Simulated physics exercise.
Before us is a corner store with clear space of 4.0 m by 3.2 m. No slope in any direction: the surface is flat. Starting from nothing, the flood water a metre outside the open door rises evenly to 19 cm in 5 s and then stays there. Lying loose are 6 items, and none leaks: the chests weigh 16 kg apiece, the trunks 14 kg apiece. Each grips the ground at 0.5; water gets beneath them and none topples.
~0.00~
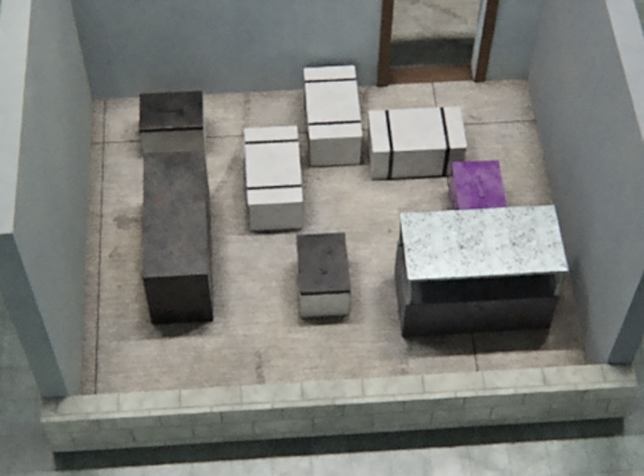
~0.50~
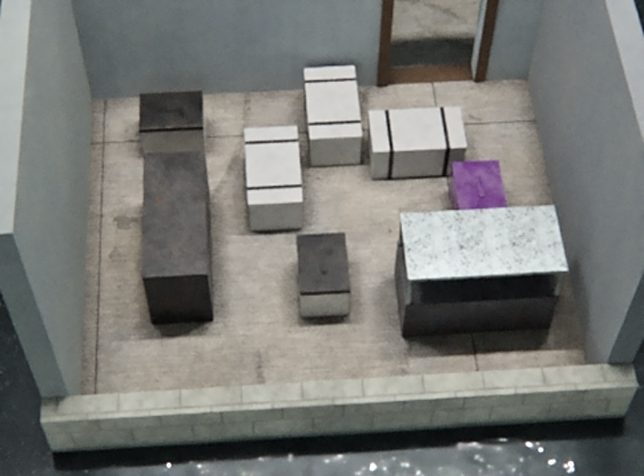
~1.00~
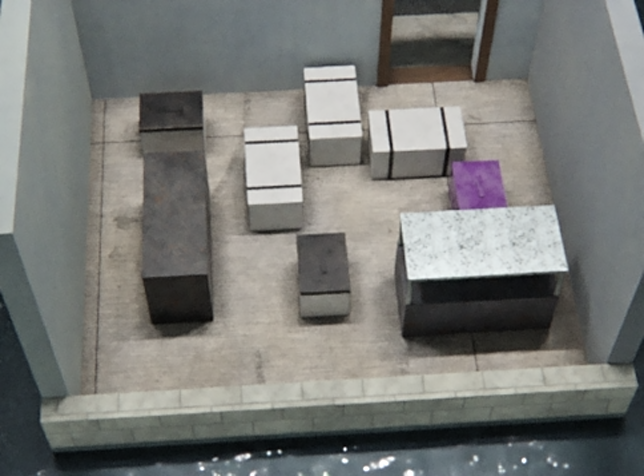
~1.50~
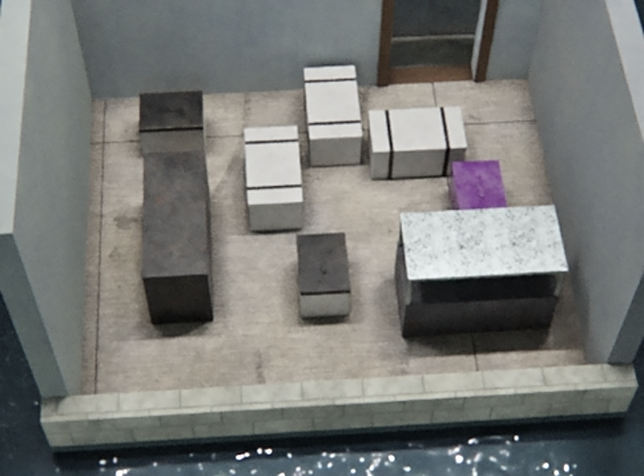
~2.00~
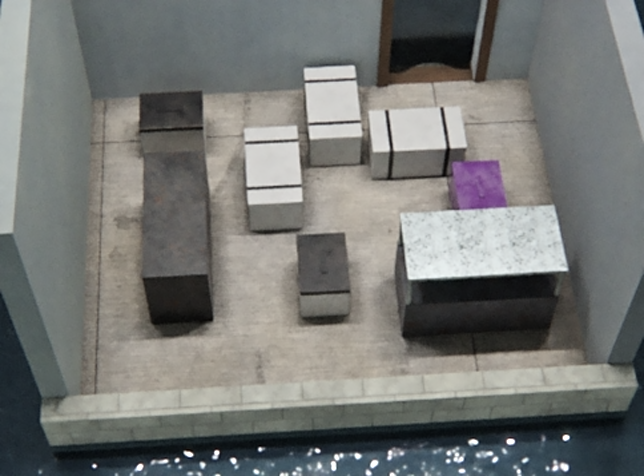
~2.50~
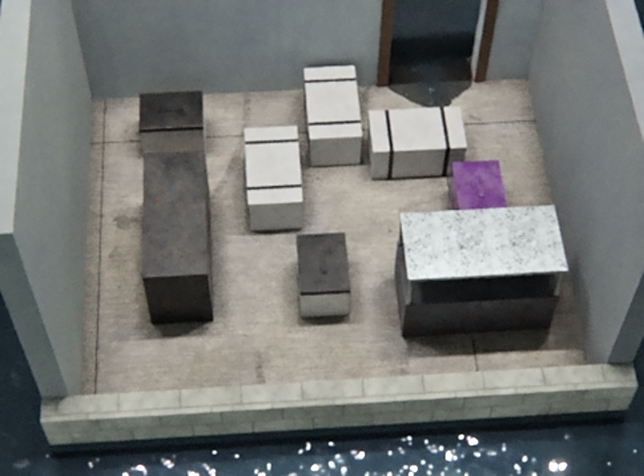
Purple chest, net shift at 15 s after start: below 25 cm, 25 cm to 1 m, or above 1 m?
Shifts somewhat.
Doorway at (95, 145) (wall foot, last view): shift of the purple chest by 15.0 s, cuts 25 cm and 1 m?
As for the purple chest, it inches along a bit.
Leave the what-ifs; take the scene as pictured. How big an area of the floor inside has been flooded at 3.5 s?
Wet area: Approx. 1.0 m2.
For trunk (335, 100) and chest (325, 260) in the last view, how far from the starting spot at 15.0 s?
50 cm and 200 cm respectively.
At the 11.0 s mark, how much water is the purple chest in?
Depth approx. 9 cm.
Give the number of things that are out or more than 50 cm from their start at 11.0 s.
By my reckoning, 4.
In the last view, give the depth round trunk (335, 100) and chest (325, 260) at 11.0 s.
4 and 7 cm.
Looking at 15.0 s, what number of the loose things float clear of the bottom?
The count is 6.
After 3.5 s the purple chest is near (480, 187), 0.0 m from its start, aground; 0 afloat.
After 6.8 s the purple chest is near (494, 203), 0.2 m from its start, aground; 1 afloat.
After 11.0 s the purple chest is near (542, 210), 0.5 m from its start, afloat; 3 afloat.
After 15.0 s the purple chest is near (546, 207), 0.6 m from its start, afloat; 6 afloat.
